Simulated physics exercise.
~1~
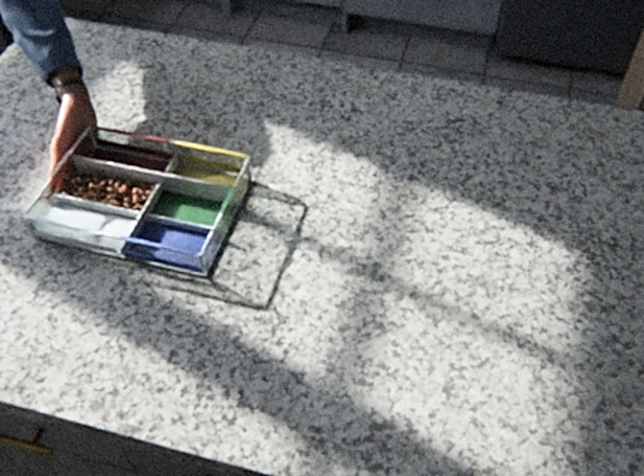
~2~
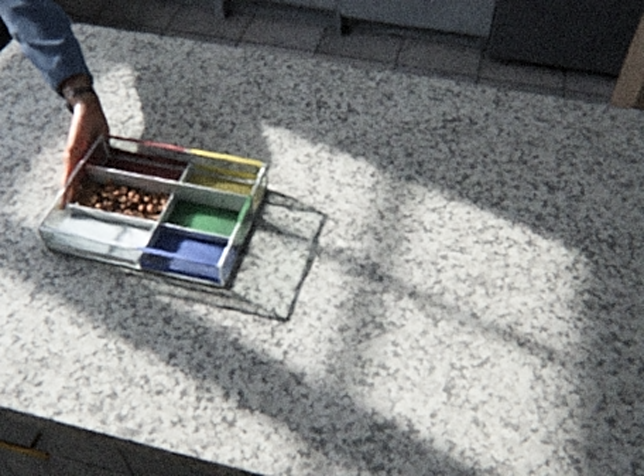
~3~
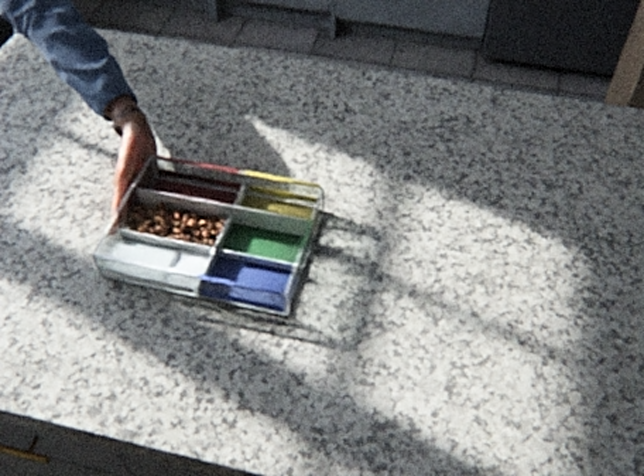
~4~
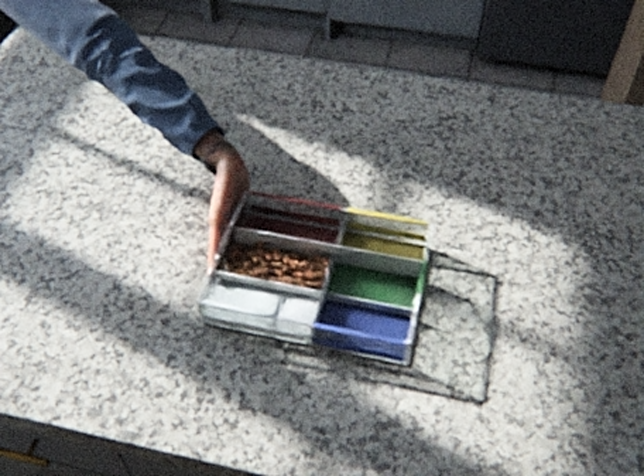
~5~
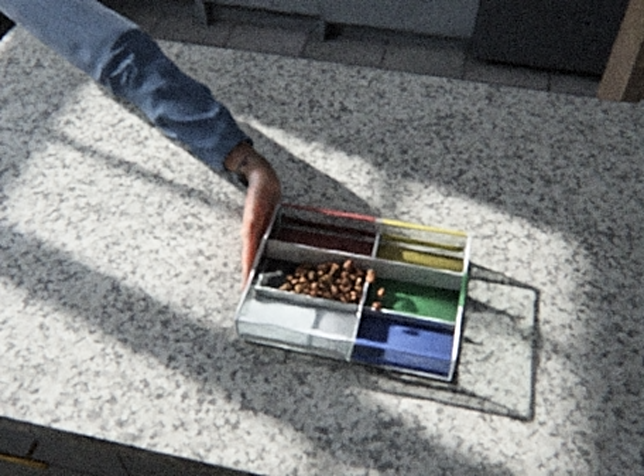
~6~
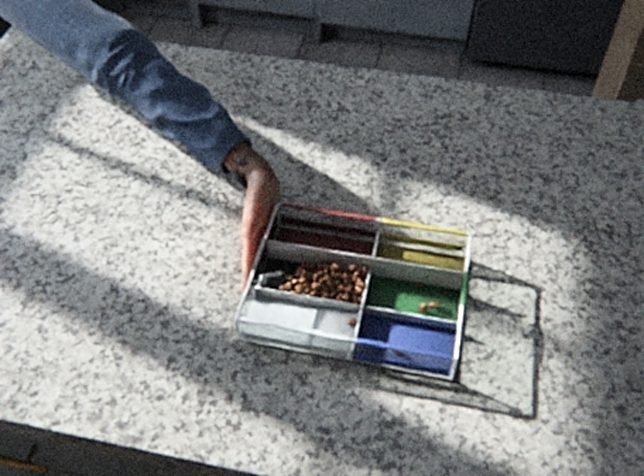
A hand in a blue sleeve slid a clear divided tray of brown kibble to the right across a speckled countertop and stopped, and the pieces shifted, with a few ending up in the green section while most stayed in their own.
